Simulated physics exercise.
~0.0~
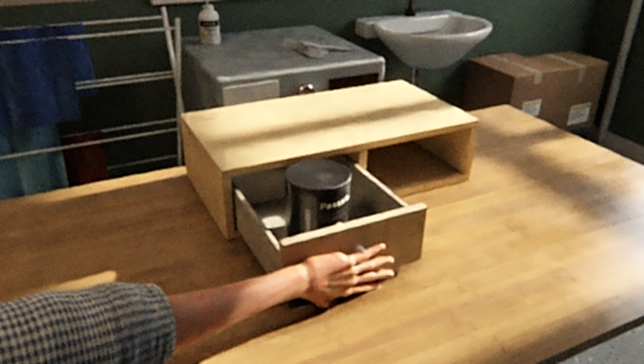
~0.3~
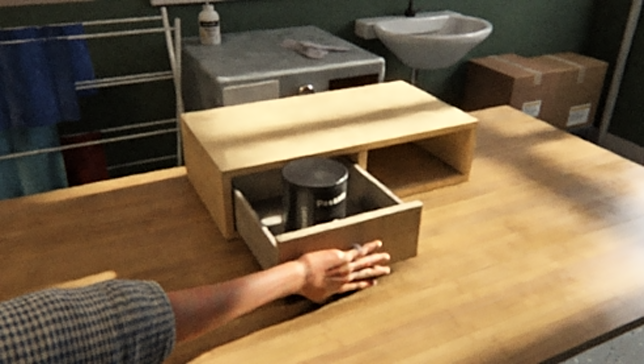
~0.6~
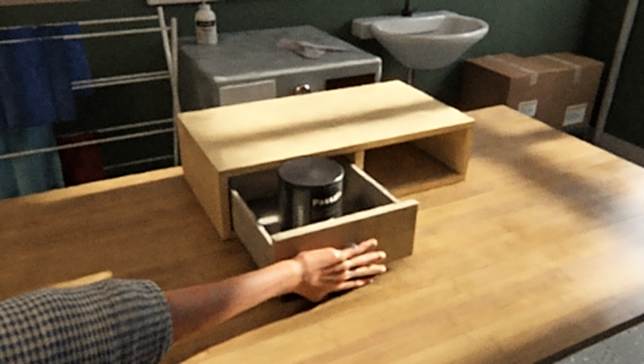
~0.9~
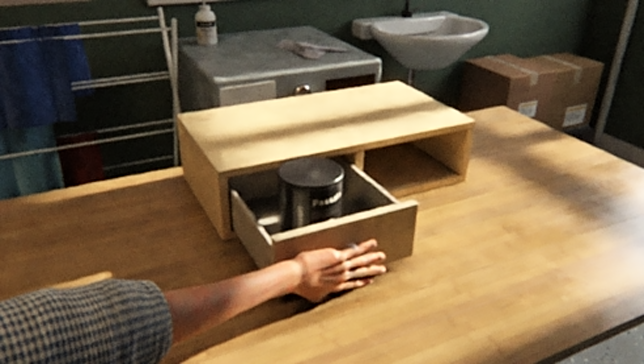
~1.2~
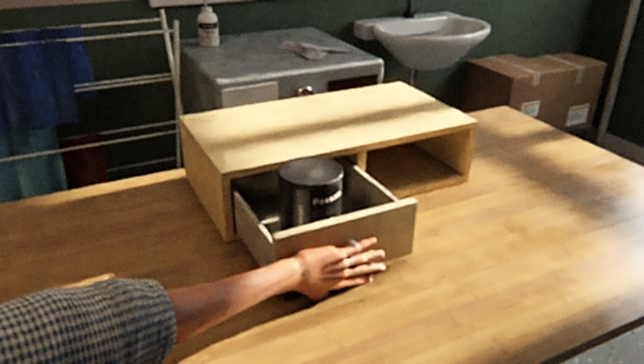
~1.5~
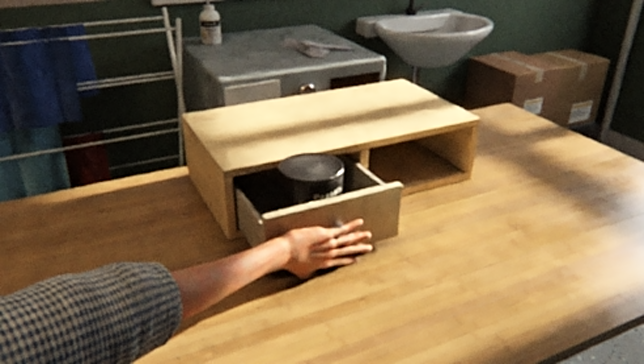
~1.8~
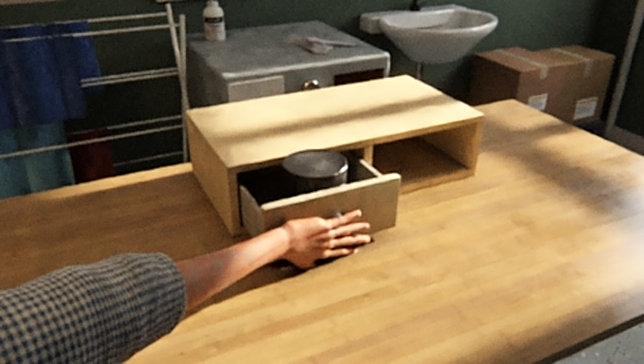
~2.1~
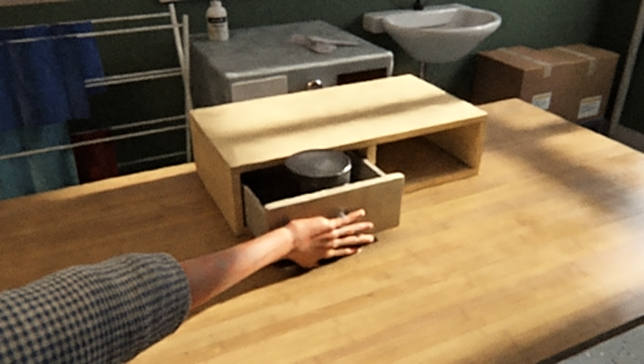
In a dim utility room, seen from slightly above a wooden table, a low pale-wood chest has an open compartment on the right and a drawer pulled out on the left. A black tub stands in the drawer, and behind are a drying rack with blue cloth, a grey cabinet, a white sink and cardboard boxes. A hand in a checked sleeve rests against the drawer front, which at first stays almost still. The hand then pushes it partway in, carrying the tub along. The drawer stops short and remains partly open, the hand still against it.
